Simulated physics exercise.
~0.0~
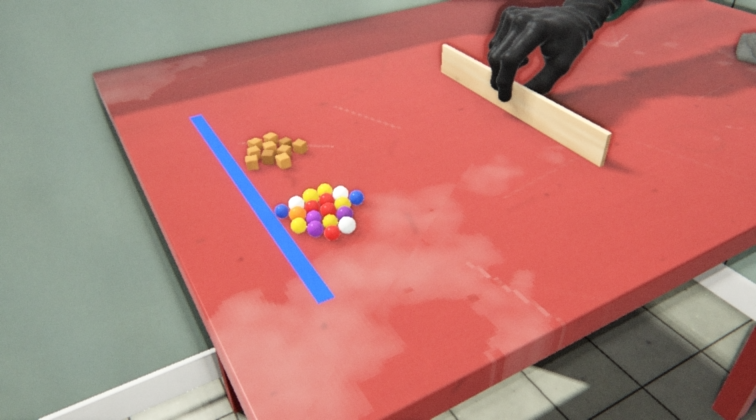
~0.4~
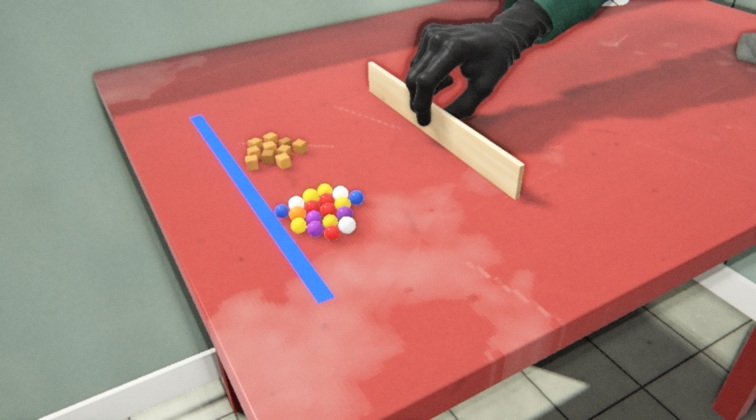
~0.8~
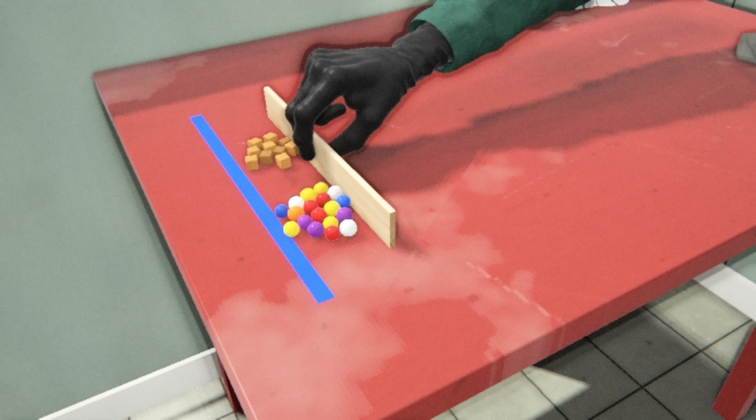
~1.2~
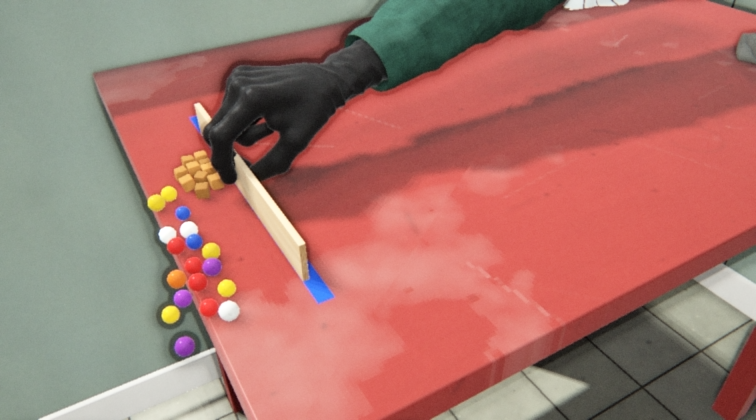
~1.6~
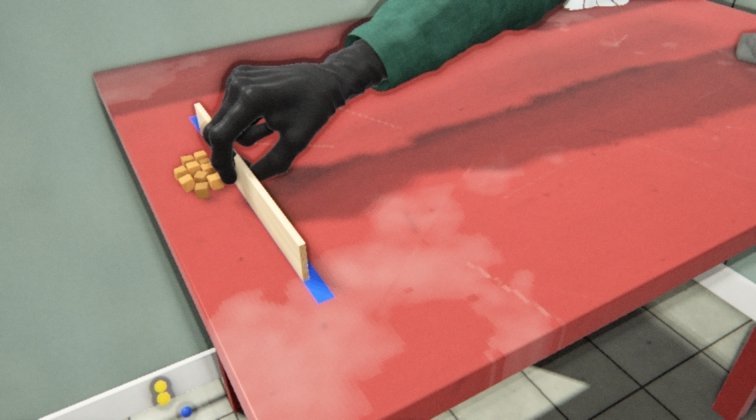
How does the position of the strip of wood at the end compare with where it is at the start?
At the start the strip of wood stands toward the right, well away from the cubes and balls. By the end it stands much further left, at the blue tape near the table's left edge.
